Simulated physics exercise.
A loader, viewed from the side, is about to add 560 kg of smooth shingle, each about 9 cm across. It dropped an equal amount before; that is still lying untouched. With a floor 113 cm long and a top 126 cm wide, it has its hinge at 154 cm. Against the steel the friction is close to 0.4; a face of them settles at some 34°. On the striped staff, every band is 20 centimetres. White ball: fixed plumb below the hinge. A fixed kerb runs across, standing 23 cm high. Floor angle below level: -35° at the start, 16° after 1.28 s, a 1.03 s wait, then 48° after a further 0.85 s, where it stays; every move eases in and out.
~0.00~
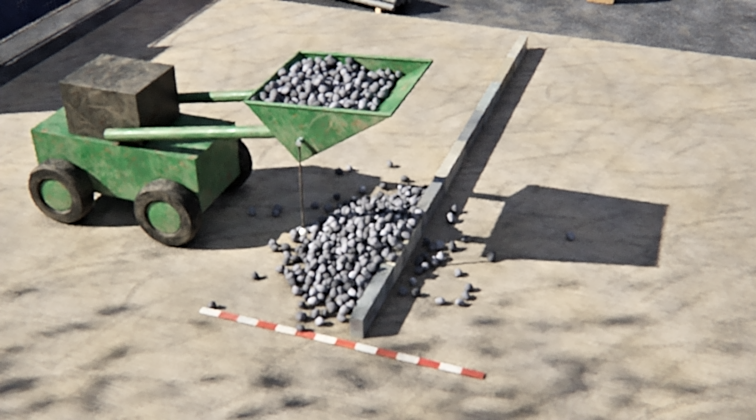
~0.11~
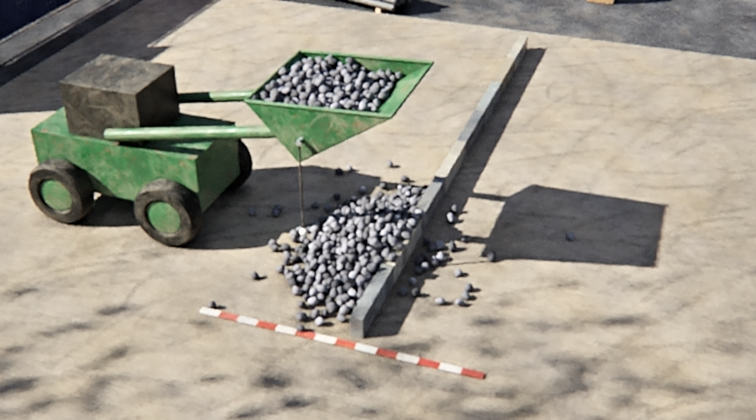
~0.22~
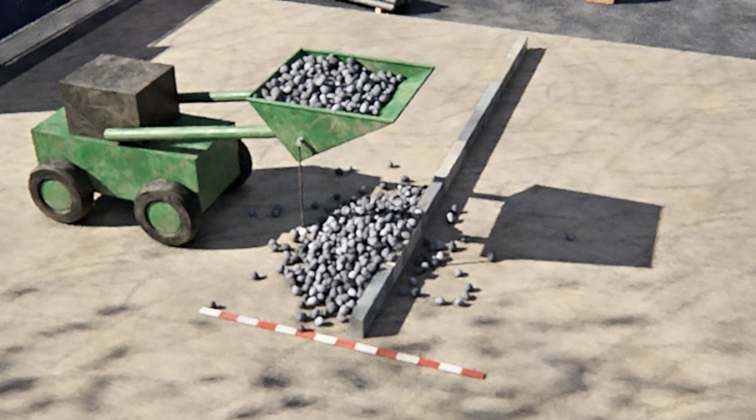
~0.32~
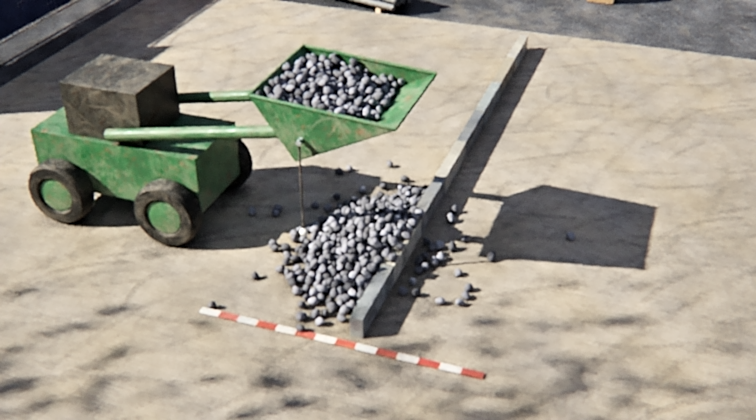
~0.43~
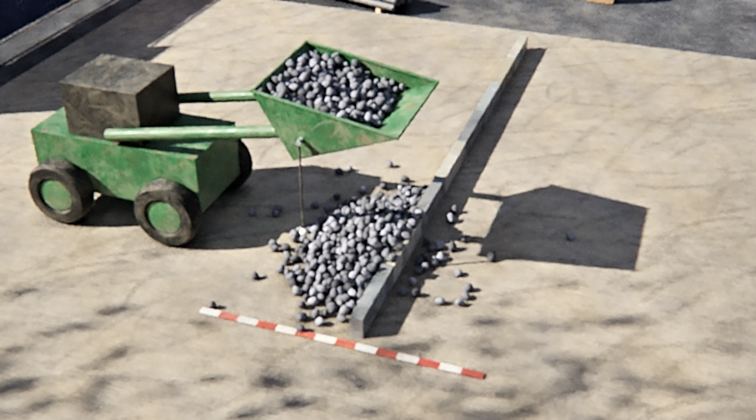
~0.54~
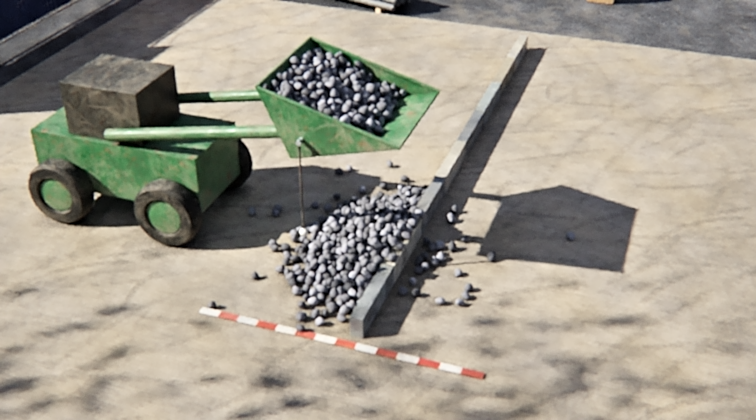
On sandy paved ground, a green wheeled loader slowly tilting its stone-filled bucket beside a grey kerb and a motionless stone heap.
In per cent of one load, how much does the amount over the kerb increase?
About 93 per cent.
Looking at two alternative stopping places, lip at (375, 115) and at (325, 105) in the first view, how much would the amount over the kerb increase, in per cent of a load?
About 80 per cent from the first spot and 30 per cent from the second.
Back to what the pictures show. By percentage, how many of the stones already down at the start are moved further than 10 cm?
Roughly 0 % of them.
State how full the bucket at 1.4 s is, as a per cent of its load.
About 95 percent is still in there.
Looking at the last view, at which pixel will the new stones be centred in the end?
The middle ends up near (451, 257).
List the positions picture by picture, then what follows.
In the first picture, the bucket is at -35°, its lip at (391, 115); the top of the load is at (331, 71). The earlier load is highest near (387, 225), 33 cm above ground level, 96 % on this side of the kerb, 4 % over the kerb.
In the second picture, the bucket is at -34°, its lip at (392, 117); the top of the load is at (323, 69); the stones move at 0.1 m/s on average.
The third picture shows lip at (394, 122), floor tilted -31°, highest stones at (316, 70); the stones move at 0.2 m/s on average.
In the fourth picture, the bucket is at -27°, its lip at (396, 129); the top of the load is at (305, 67); the stones move at 0.2 m/s on average.
In the fifth picture, the bucket is at -21°, its lip at (399, 138); the top of the load is at (306, 65); the stones move at 0.3 m/s on average.
The sixth picture shows lip at (400, 148), floor tilted -15°, highest stones at (307, 63); the stones move at 0.3 m/s on average.
After 1.0 s the floor is at 8°; in per cent of one load, 100 in the bucket, 96 on this side of the kerb, 4 over the kerb; the foremost stones are at (479, 273).
After 1.4 s the floor is at 16°; in per cent of one load, 97 in the bucket, 96 on this side of the kerb, 7 over the kerb; the foremost stones are at (479, 273).
After 3.6 s the floor is at 48°; in per cent of one load, 0 in the bucket, 104 on this side of the kerb, 96 over the kerb; the foremost stones are at (624, 290).
After 6.4 s the floor is at 48°; in per cent of one load, 0 in the bucket, 103 on this side of the kerb, 96 over the kerb; the foremost stones are at (624, 290). Net gain over the kerb, 93.
